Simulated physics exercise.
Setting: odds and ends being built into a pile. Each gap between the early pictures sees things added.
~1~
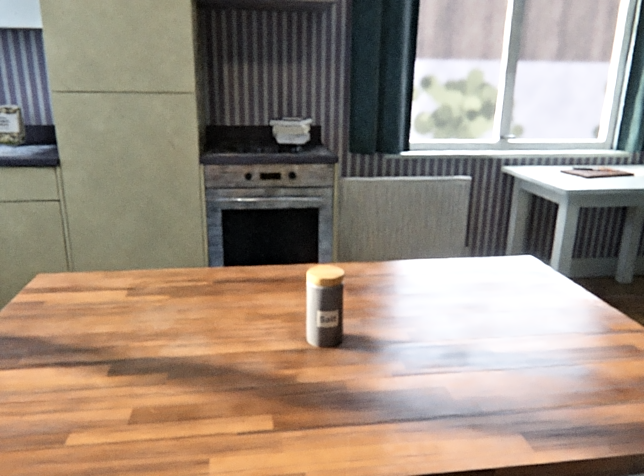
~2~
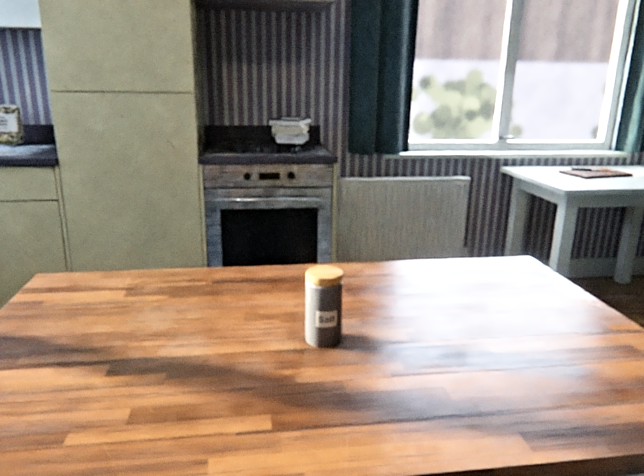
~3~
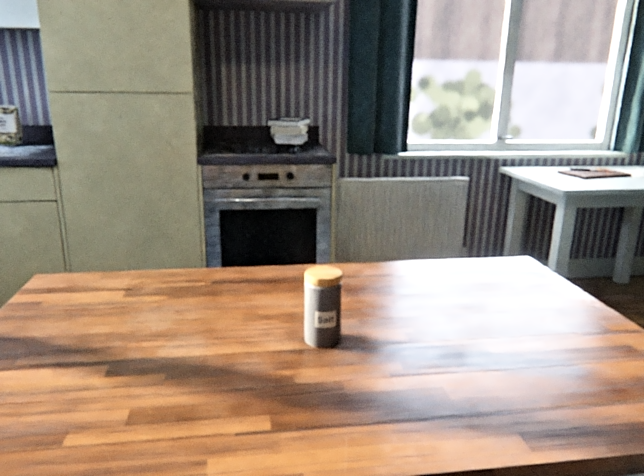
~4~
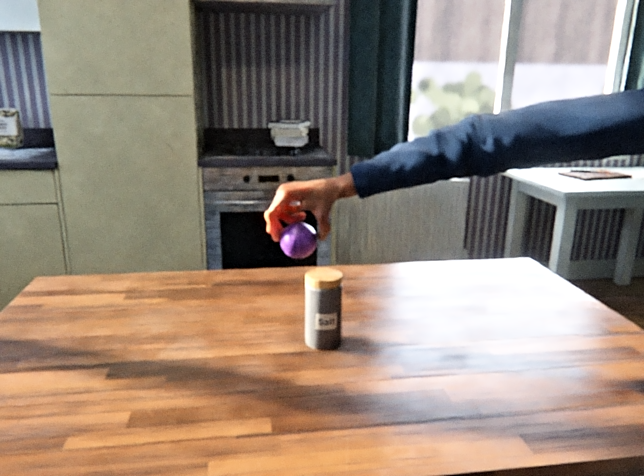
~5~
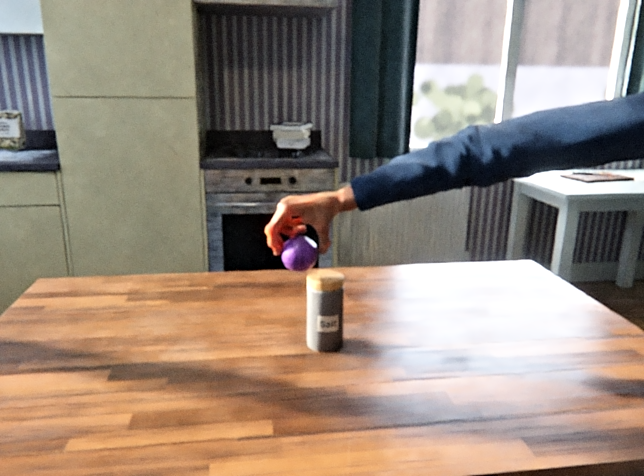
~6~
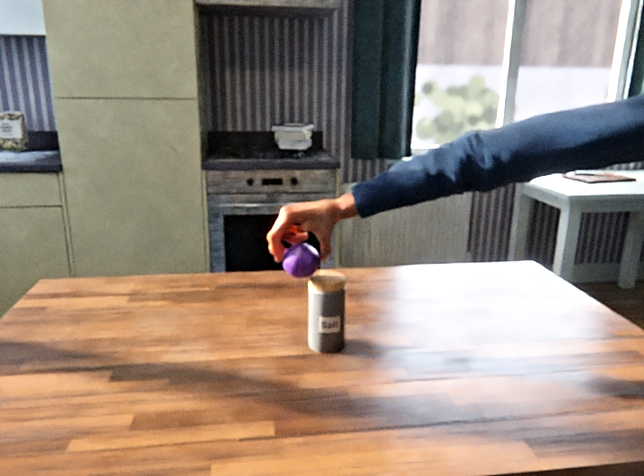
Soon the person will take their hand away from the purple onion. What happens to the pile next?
Not safe.
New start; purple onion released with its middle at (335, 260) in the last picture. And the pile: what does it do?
Then it holds.
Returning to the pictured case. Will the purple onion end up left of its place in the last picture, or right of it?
Its movement is toward the left.
Then, 0.30 s on from there, purple onion now fallen.
Then, 0.40 s on from there, things are still on the move.
In the end, fallen, purple onion; grey jar unmoved. At the end, from the last picture's camera, purple onion near (273, 332). The pile loses its balance.
